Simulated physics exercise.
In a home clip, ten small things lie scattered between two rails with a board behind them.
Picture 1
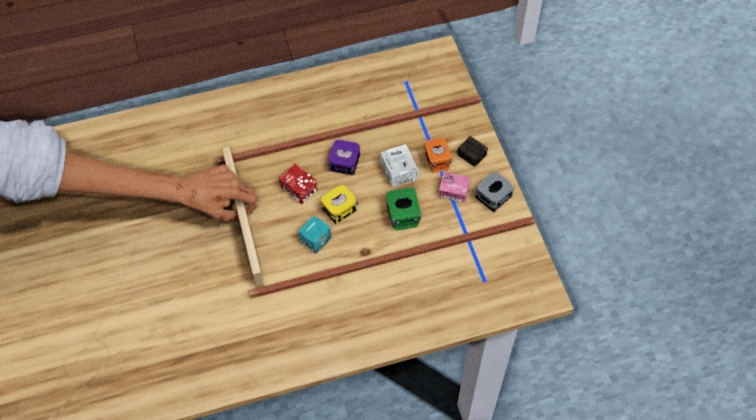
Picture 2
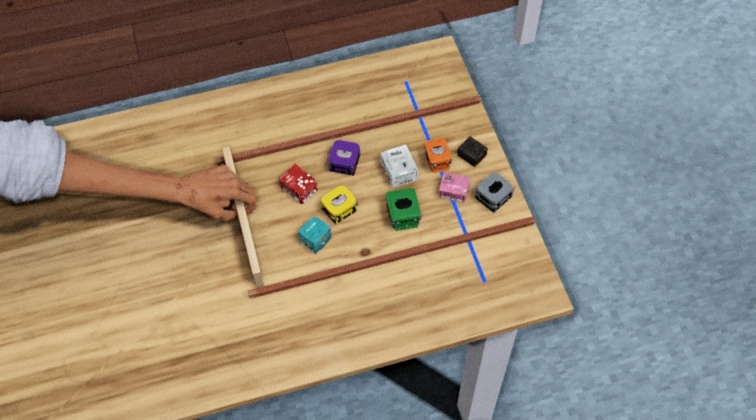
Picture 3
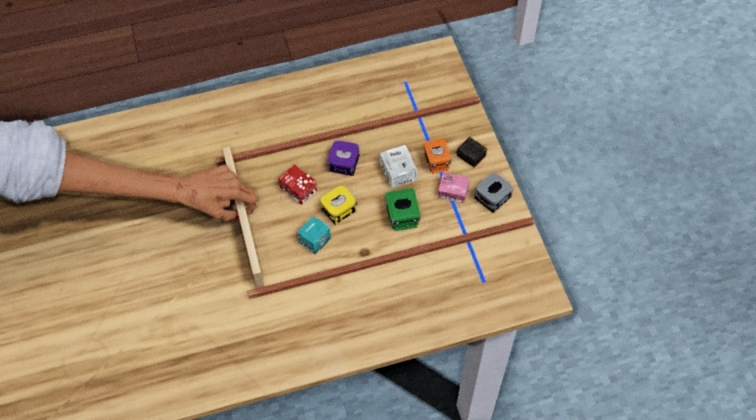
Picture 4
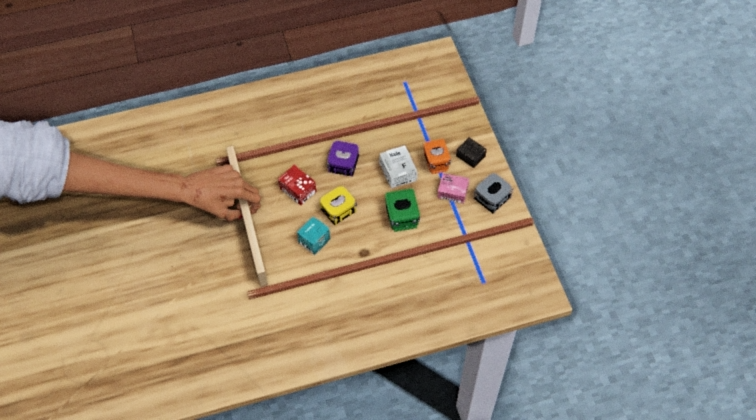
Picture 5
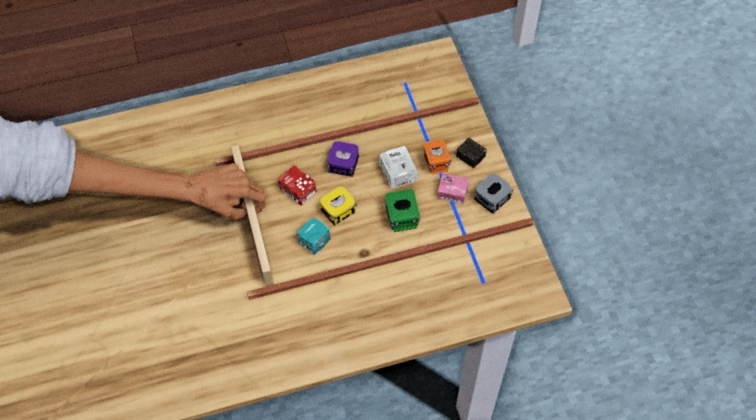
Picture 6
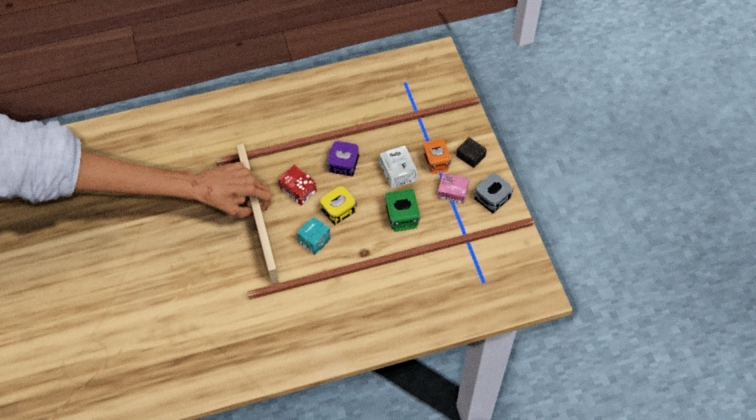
At first, a hand holds a pale wooden board behind ten small colourful blocks scattered between two reddish rails on a wooden table, with a blue line crossing near the right end. Then the hand slides the board slightly to the right, while the blocks stay practically still.
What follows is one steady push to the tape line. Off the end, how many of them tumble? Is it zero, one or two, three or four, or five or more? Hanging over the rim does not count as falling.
Pretty sure the pieces that leave the surface number one or two this time.
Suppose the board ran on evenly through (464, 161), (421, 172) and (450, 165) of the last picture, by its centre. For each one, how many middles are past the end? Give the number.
4, 0 and 4.
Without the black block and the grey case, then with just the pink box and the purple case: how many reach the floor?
Count of fallen: 0 / 1.
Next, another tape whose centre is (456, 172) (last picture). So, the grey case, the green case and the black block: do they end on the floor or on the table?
In order, the grey case goes off the edge, then the green case keeps its spot, then the black block goes off the edge.
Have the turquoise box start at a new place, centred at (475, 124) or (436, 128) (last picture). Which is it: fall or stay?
In the two tries the turquoise box is not knocked off and is not knocked off, in that order.
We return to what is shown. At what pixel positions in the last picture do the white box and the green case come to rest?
First at (472, 149); second at (492, 190).
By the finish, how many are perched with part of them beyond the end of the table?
2, I think.
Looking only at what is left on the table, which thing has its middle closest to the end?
That'd be the pink box, foremost of the lot.
Soon after, none off yet; grey case at rest near (493, 193); black block at rest near (472, 153); pink box at rest near (453, 188).
Then, none off yet; grey case moving near (498, 193); black block at rest near (472, 153); pink box moved a little near (466, 186).
At rest, the number that fall off is one or two; fallen, black block and grey case.
